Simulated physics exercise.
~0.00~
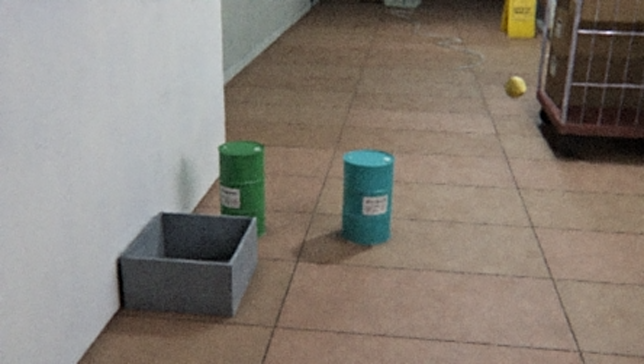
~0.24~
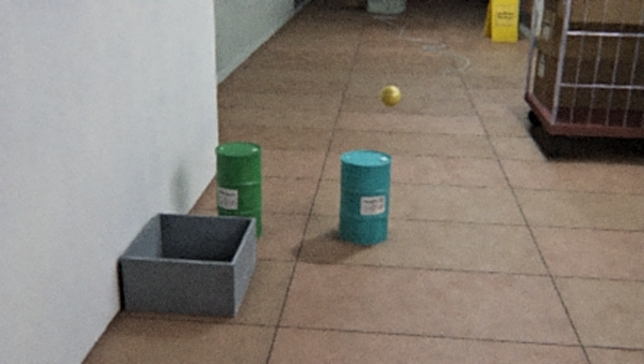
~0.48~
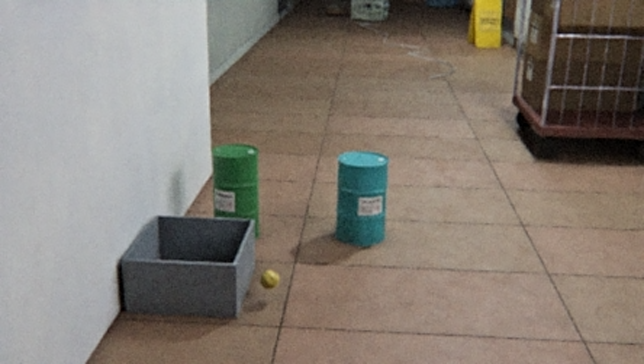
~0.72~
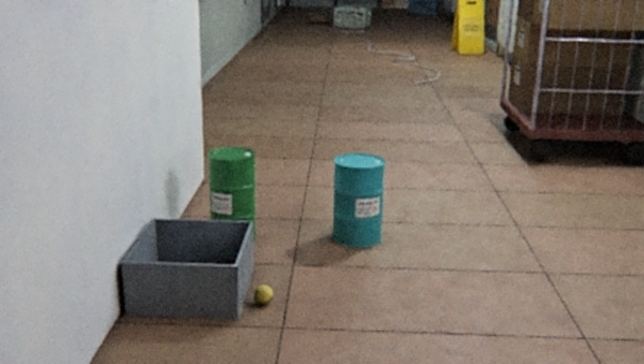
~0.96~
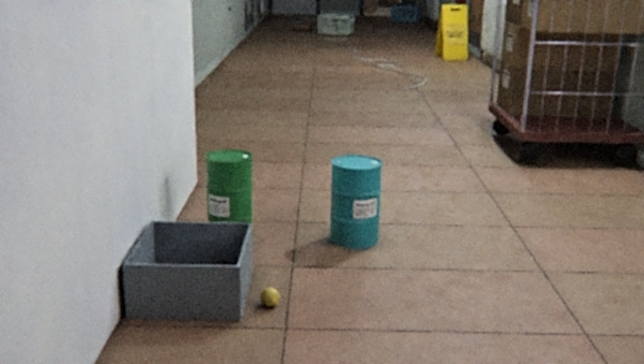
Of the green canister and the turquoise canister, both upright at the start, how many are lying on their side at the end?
None of them are lying on their side, as both the green canister and the turquoise canister are still upright at the end.
